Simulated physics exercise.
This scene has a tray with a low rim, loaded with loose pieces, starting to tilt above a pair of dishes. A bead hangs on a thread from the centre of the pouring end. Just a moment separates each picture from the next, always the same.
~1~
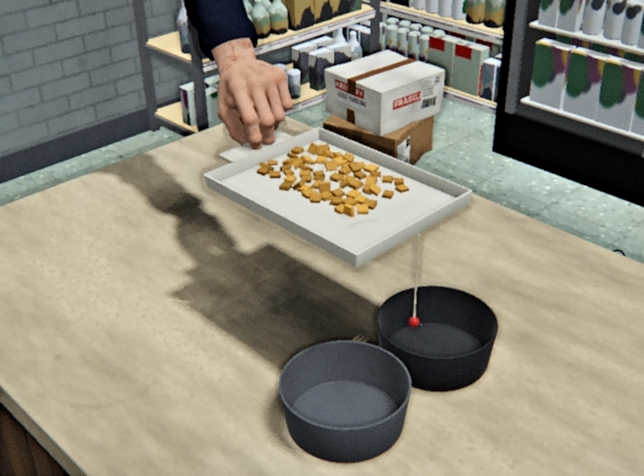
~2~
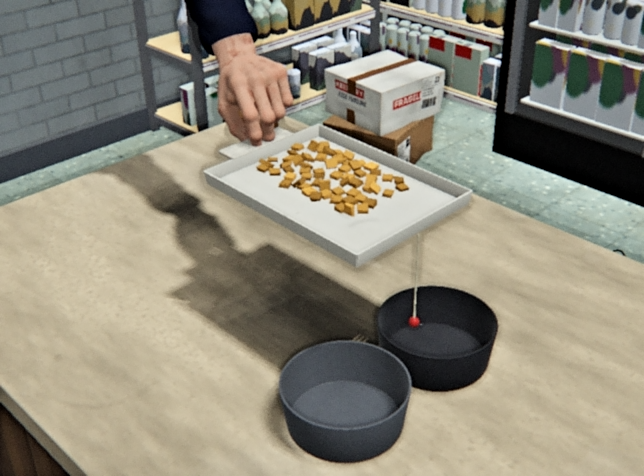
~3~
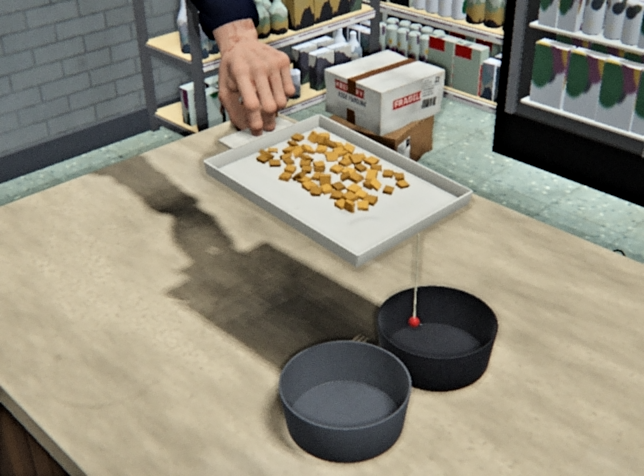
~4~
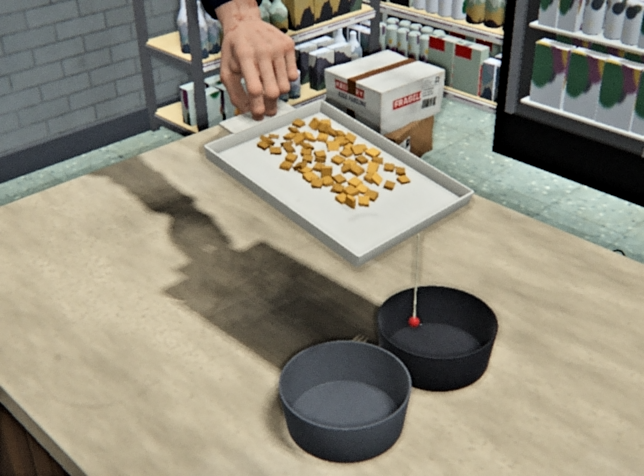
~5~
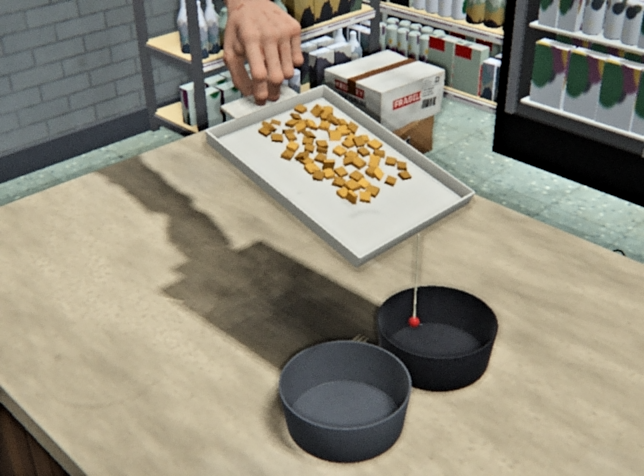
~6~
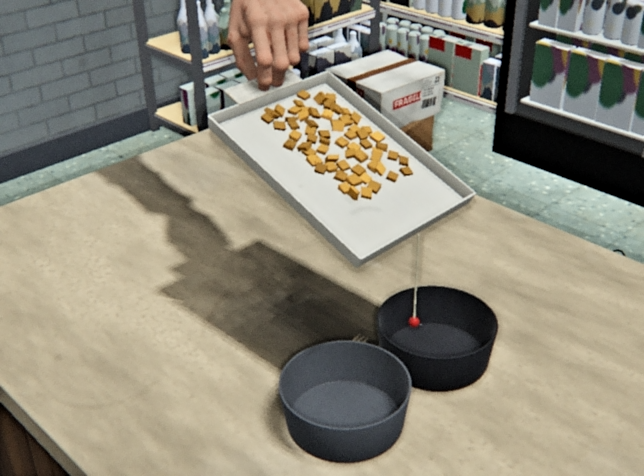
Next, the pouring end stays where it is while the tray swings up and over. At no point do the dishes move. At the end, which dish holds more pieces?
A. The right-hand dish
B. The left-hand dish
A.
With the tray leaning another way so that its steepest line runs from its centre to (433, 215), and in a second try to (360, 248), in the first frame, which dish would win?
Case one: The dish at right. Case two: The dish at left.
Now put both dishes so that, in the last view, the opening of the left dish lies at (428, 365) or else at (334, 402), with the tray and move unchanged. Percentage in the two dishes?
90 % for the first, 70 % for the second.
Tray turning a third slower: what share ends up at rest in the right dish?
Expected result: Around 50 per cent.
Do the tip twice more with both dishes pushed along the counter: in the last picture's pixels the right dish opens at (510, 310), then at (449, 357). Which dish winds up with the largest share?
Case one: The dish at left. Case two: The dish at right.
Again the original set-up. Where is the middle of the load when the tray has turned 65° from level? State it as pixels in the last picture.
Roughly at (419, 204).
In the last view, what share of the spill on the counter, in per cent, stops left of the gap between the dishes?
Near 0 in a hundred.
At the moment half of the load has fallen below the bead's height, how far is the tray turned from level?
Around 115° at that moment.
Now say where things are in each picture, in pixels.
The first picture shows corners of the pouring end at (357, 253) and (469, 191), level; middle of the load at (336, 178), cereal squares; left dish at (393, 431); right dish at (484, 362); bead on its thread at (414, 322).
The second picture shows corners of the pouring end at (357, 253) and (469, 191), level; middle of the load at (336, 175).
The third picture shows corners of the pouring end at (358, 253) and (470, 191), tipped barely, level across its low end; middle of the load at (337, 169).
The fourth picture shows corners of the pouring end at (359, 254) and (471, 191), tipped a little, level across its low end; middle of the load at (338, 160).
The fifth picture shows corners of the pouring end at (360, 255) and (472, 192), tipped a little, level across its low end; middle of the load at (340, 151).
The sixth picture shows corners of the pouring end at (361, 256) and (473, 192), tipped clearly, level across its low end; middle of the load at (342, 143); left dish at (393, 431); right dish at (484, 362).
Soon, tray tipped steeply; nearly all on the tray; a small part in the air.
A while on, tray tipped past a quarter turn; most on the tray; a stray few in the left dish; a small part in the right dish; a small part outside both.
Towards the end, tray tipped past a quarter turn; a small part in the left dish; about half in the right dish; about a third outside both.
Finally, tray tipped past a quarter turn; a small part in the left dish; about half in the right dish; about a third outside both.
